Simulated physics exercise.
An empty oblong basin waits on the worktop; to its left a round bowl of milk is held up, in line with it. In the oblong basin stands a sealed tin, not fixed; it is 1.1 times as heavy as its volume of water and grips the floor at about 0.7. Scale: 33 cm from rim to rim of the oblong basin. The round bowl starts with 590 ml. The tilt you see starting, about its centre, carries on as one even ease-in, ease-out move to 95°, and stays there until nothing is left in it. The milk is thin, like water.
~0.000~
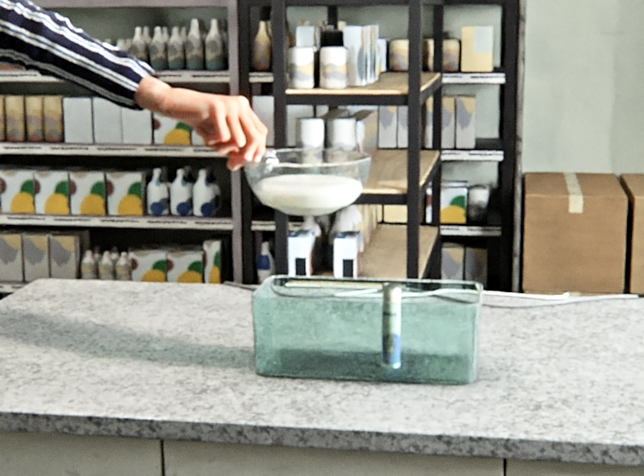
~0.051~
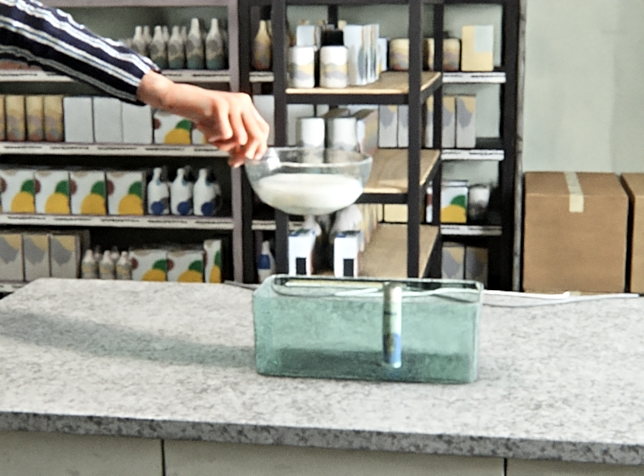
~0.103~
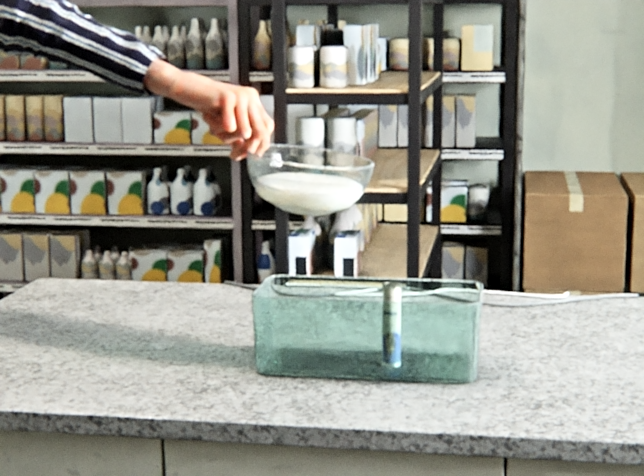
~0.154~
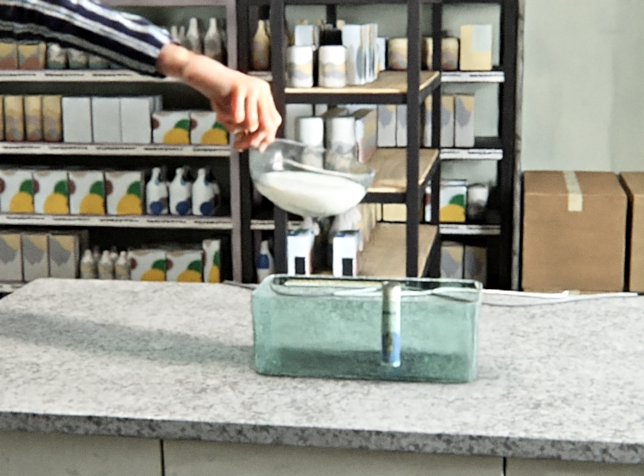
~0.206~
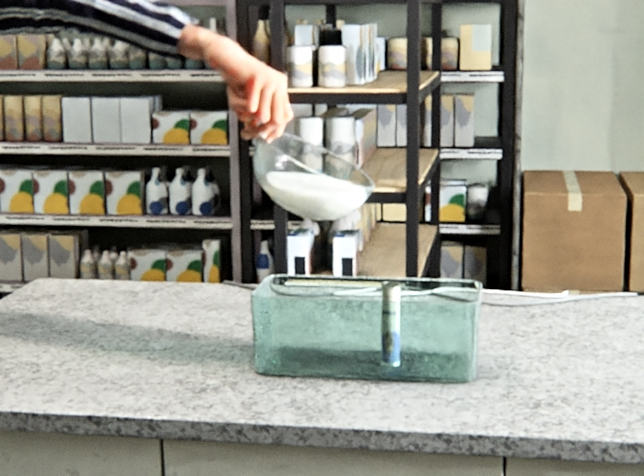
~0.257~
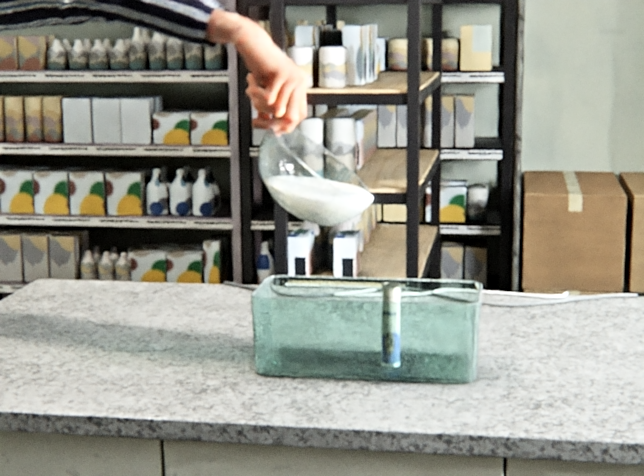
A clear round bowl of white milk is held over a speckled grey worktop in a room with stocked dark shelves, seen from the front by a still camera. Below it sits a pale green glass oblong basin with a small upright cylinder, and brown boxes stand behind at right. The hand, in a striped sleeve, shifts right and tilts the bowl rightward, barely at first, then steeply, the milk shifting towards its lowered edge.
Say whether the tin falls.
It stays up.
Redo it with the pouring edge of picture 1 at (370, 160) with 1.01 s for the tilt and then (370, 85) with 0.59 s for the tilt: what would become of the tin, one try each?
First it keeps standing; then it stays up.
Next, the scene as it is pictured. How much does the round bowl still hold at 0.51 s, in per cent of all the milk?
About 14 per cent.
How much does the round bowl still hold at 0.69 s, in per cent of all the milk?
About 2 per cent.
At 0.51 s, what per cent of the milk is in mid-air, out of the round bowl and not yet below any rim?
About 50 per cent.
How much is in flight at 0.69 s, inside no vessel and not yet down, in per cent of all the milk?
Near 7 in a hundred.
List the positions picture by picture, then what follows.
Tilt 0°; pouring edge (369, 159); surface from (255, 181) to (362, 184); the oblong basin's rim runs from (260, 288) to (480, 295); the tin's top is at (391, 289), in the first frame.
Tilt 2°; pouring edge (371, 161); surface from (256, 180) to (363, 184), in the second frame.
Tilt 7°; pouring edge (372, 166); surface from (256, 178) to (363, 186), in the third frame.
Tilt 15°; pouring edge (373, 175); surface from (258, 176) to (364, 189), in the fourth frame.
Tilt 26°; pouring edge (373, 188); surface from (261, 174) to (368, 192), in the fifth frame.
Tilt 38°; pouring edge (371, 202); surface from (268, 178) to (369, 194); 1 per cent is over the edge, in the sixth frame.
After 0.51 s the tilt is 90° and 14 per cent is still to pour; the tin stands where it began.
After 0.69 s the tilt is 95° and 2 per cent is still to pour; the tin stands where it began.
After 0.88 s the tilt is 95° and 0 per cent is still to pour; the tin stands where it began.
After 1.09 s the tilt is 95° and 0 per cent is still to pour; the tin stands where it began.
In the end the tin stands where it began.
